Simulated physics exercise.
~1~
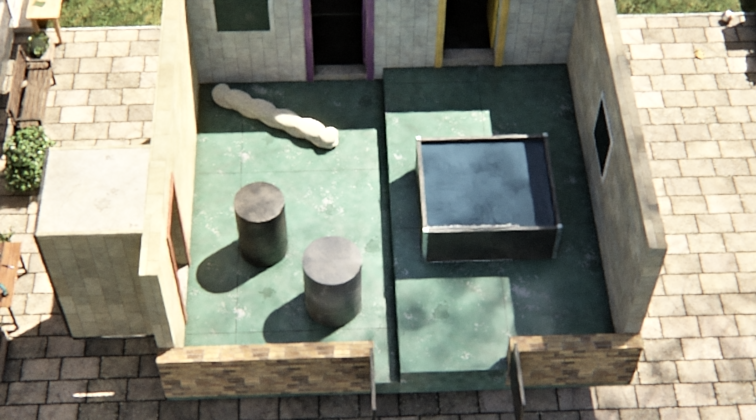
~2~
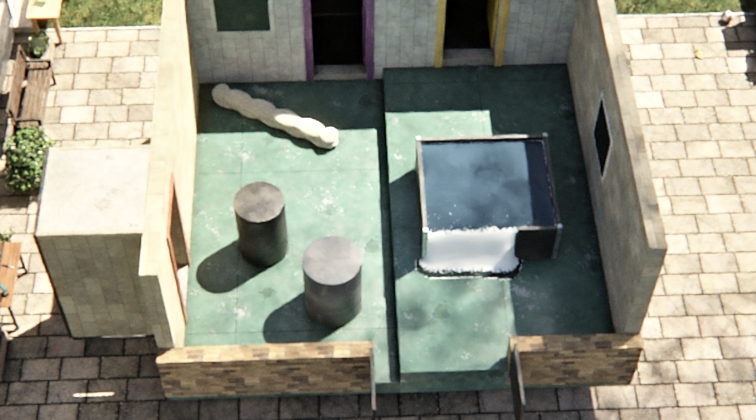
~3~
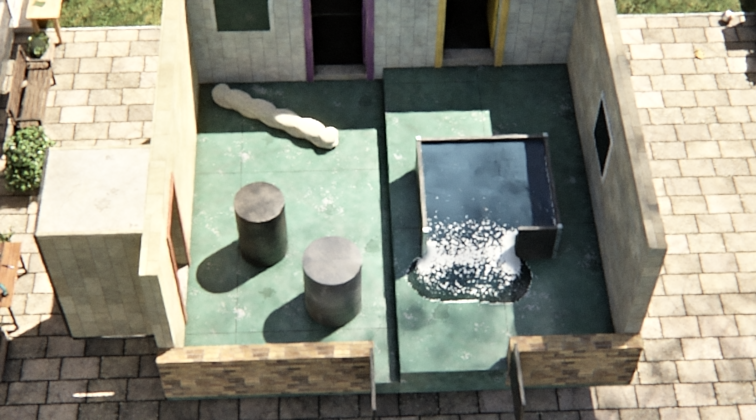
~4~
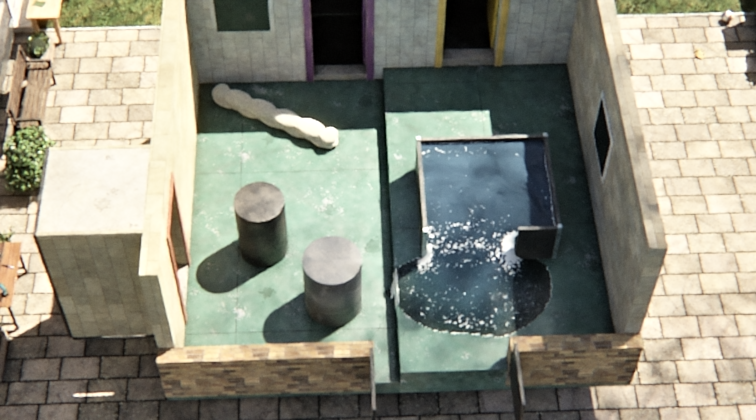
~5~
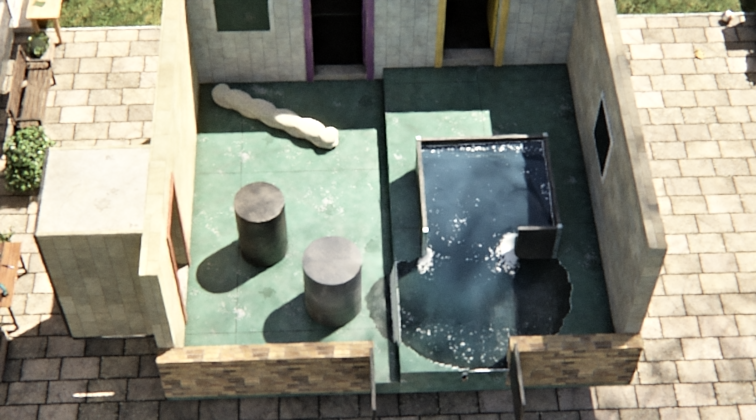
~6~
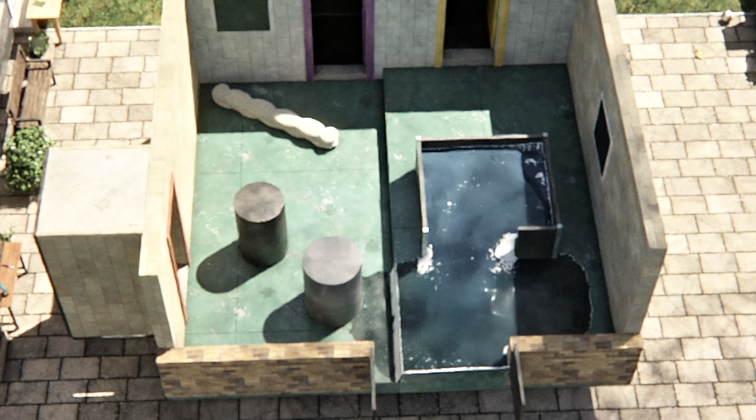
A walled court with a green stepped floor and paved surroundings is seen from high above, the camera holding still. Two dark grey cylinders and a pale twisted piece sit on the left, a dark-framed water tank on the right, with purple and yellow doorways behind. Water bursts from the tank's near side in white froth, then spreads as a dark pool towards the low brick front wall.
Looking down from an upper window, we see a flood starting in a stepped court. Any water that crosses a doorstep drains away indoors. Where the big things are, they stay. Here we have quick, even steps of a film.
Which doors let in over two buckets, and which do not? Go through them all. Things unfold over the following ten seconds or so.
Outcome: Purple door: Never surpasses it; red door: Never surpasses it; yellow door: Never surpasses it.
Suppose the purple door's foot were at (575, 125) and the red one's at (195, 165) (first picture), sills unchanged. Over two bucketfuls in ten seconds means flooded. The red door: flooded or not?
I'd say the red one admits less.
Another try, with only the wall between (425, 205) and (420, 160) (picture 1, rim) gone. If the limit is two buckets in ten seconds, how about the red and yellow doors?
In short: Red door exceeds the limit, yellow door falls short.
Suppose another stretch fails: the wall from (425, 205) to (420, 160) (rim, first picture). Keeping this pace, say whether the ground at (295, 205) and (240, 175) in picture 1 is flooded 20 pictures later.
Point one reached; point two reached.
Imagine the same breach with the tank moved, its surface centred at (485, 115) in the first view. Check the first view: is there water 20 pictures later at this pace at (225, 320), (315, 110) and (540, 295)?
First one gets inundated, next one stays unwetted, last one gets inundated.
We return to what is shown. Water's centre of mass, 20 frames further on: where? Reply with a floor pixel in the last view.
Point: (463, 258).
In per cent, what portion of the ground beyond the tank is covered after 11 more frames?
Close to 25 in a hundred, I think.
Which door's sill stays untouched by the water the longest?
The door marked purple.
A moment on, water covers 20 % of the floor; the purple door not reached, the red door not reached, the yellow door not reached.
Next, water covers 25 % of the floor; the purple door not reached, the red door not reached, the yellow door not reached.
Then, water covers 35 % of the floor; the purple door not reached, the red door wet at the sill, nothing in, the yellow door not reached.
Later, water covers 55 % of the floor; the purple door not reached, the red door wet at the sill, nothing in, the yellow door wet at the sill, nothing in.
In the end, water covers 75 % of the floor; the purple door wet at the sill, nothing in, the red door wet at the sill, nothing in, the yellow door wet at the sill, nothing in.
